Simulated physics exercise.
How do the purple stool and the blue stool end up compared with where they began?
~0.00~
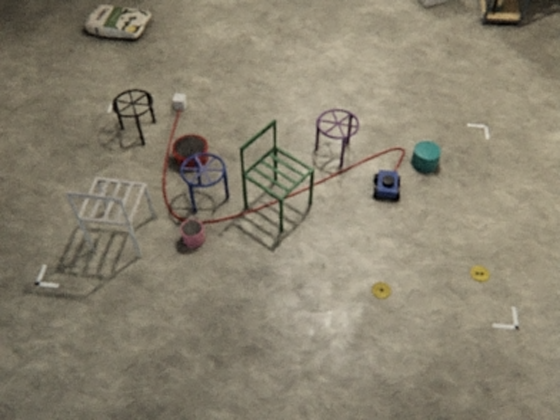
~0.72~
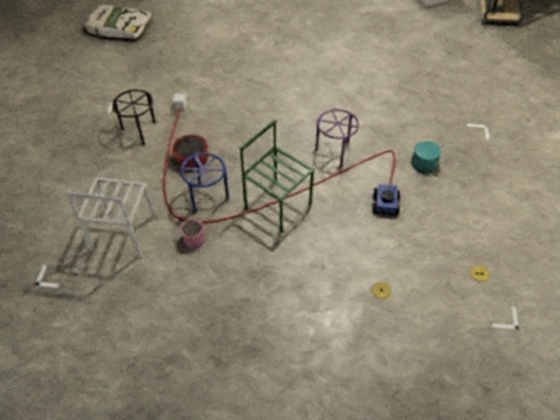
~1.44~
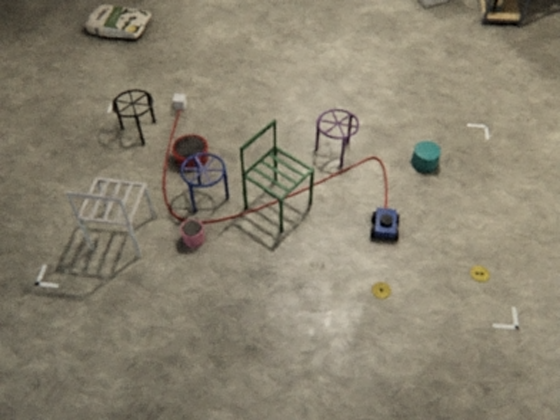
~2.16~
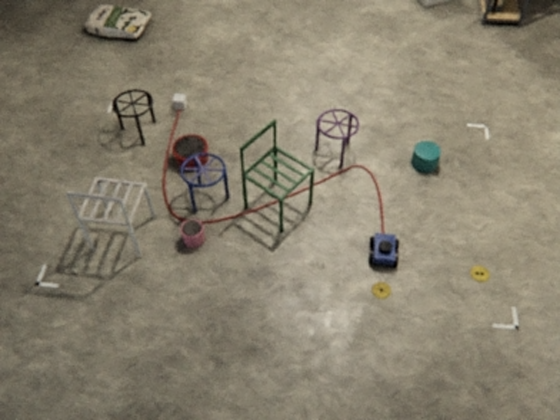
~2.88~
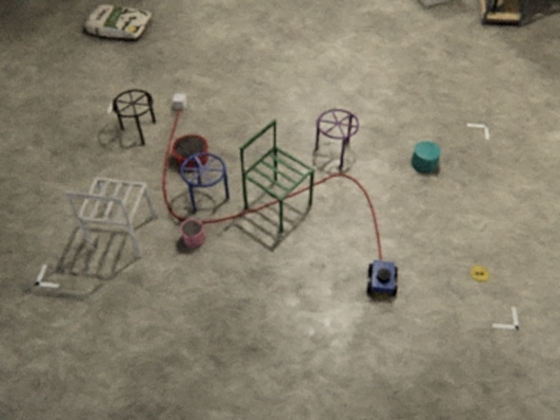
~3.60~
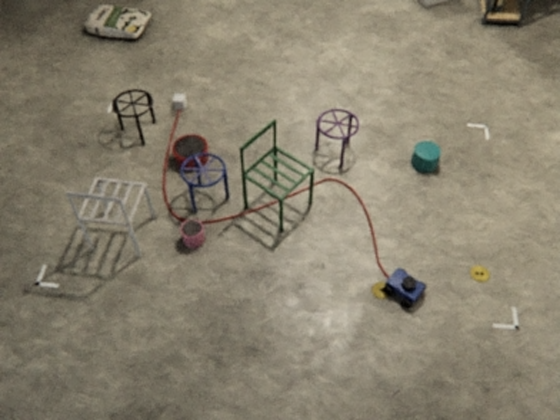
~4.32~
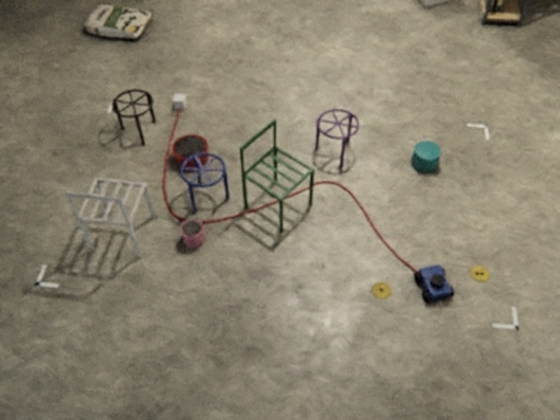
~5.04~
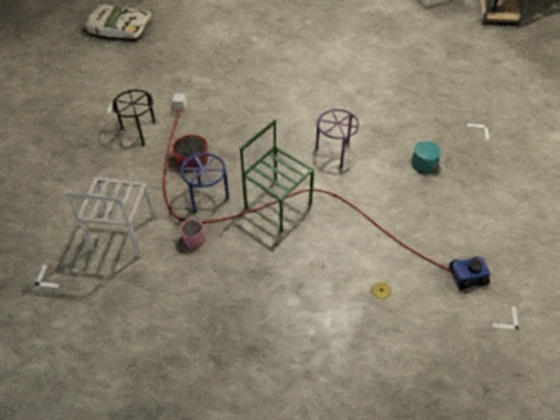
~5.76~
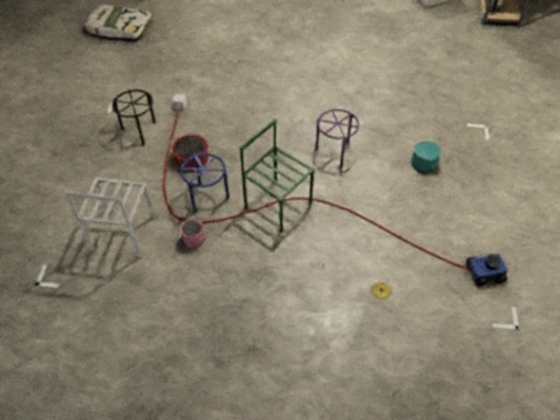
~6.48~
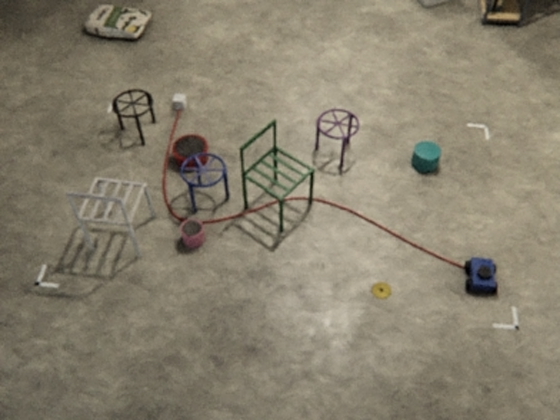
The purple stool stays where it was, and the blue stool hardly moves, if at all, so both end up standing in about the same spots.
